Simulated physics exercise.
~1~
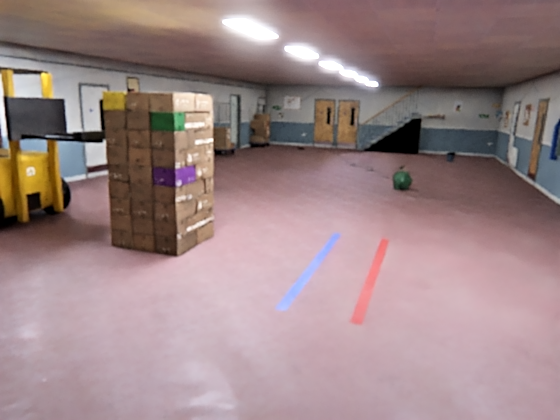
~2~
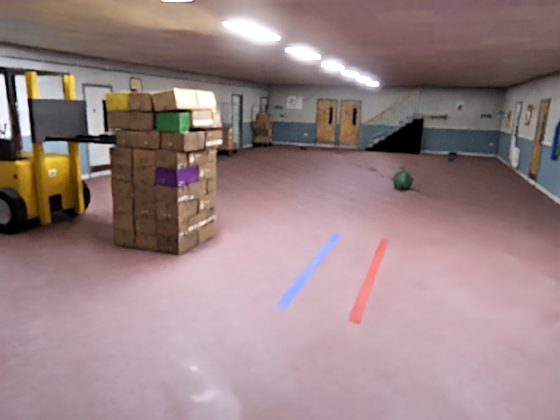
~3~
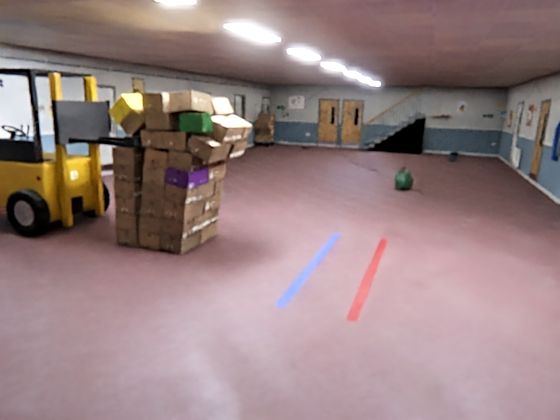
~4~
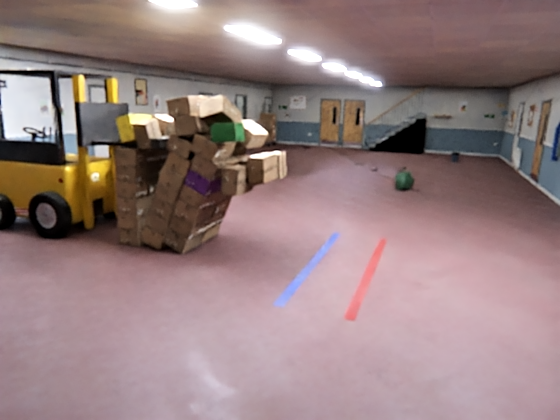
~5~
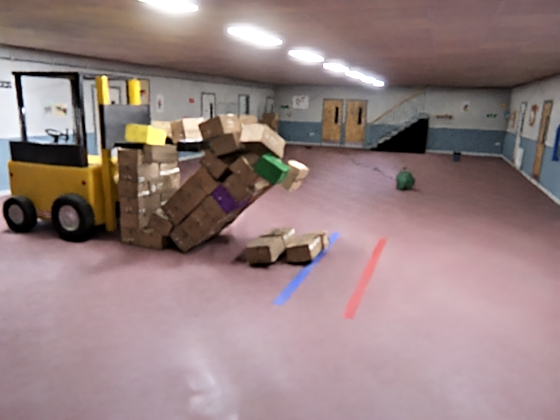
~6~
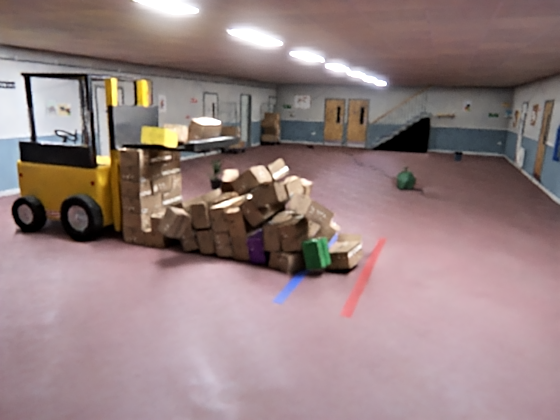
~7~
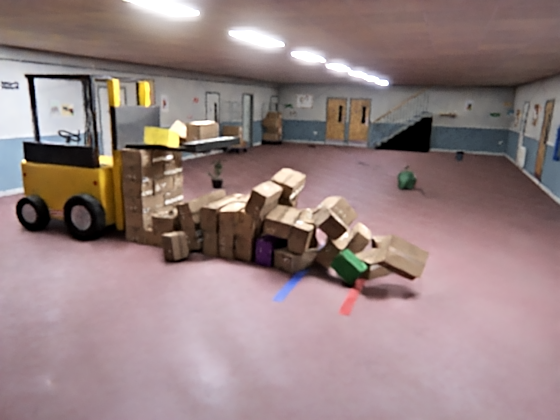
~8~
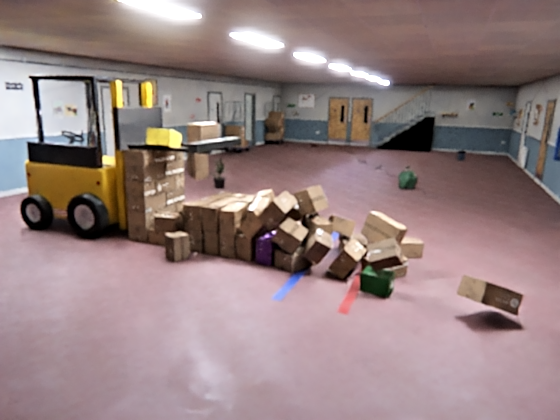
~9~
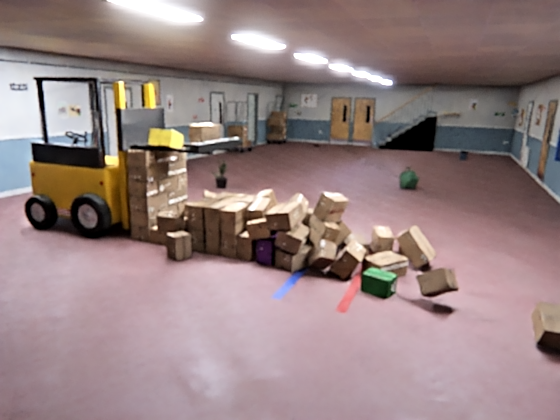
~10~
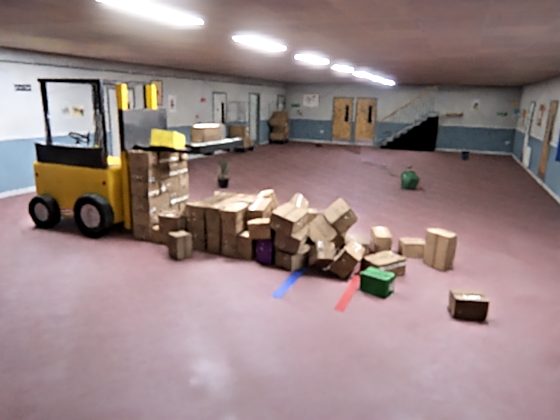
In the video, a yellow forklift pushes a beam into a tall stack of brown cartons, which leans right and collapses across the blue and red floor lines, ending with the purple carton short of the blue line, the green one beyond the red, and the left part still standing.
